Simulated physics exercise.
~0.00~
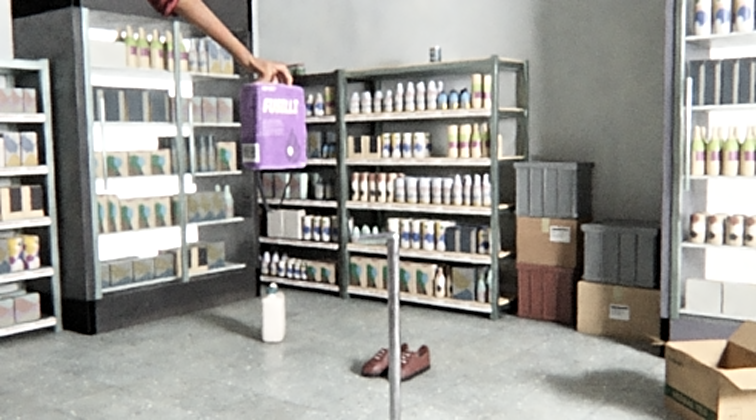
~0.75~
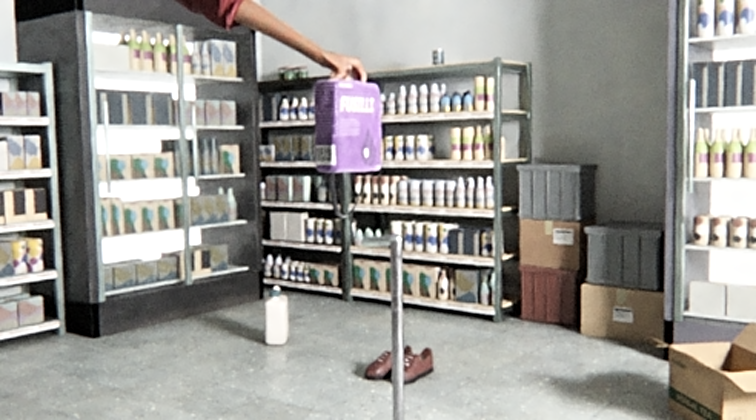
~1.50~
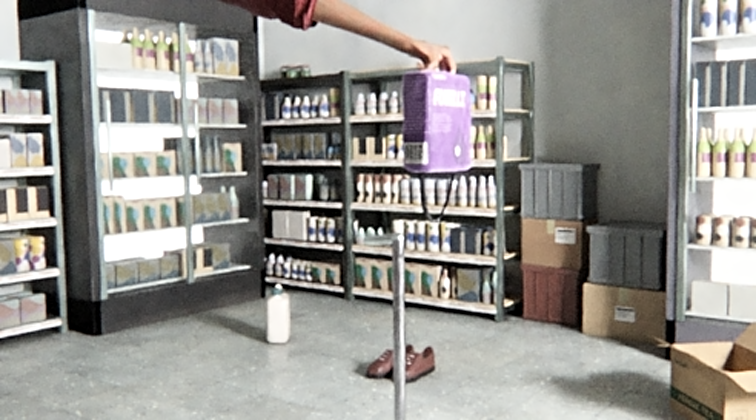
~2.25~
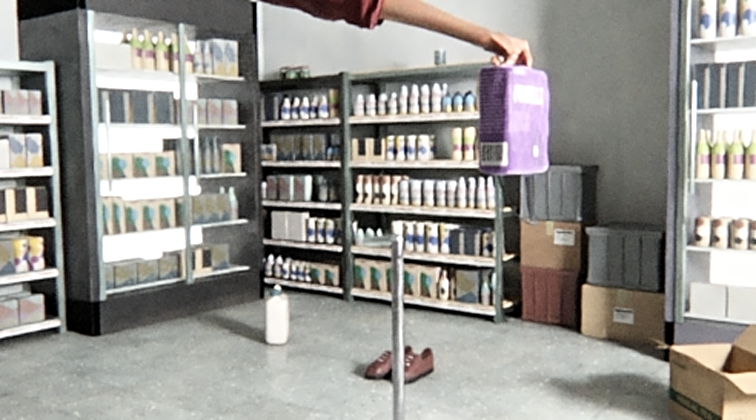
The video shows a hand carrying a purple sack with a trailing loop rightward through a storeroom of stocked shelves, above a bottle and brown shoes on the floor. The sack passes over an upright metal post without catching and ends clear of it on the right, still held.
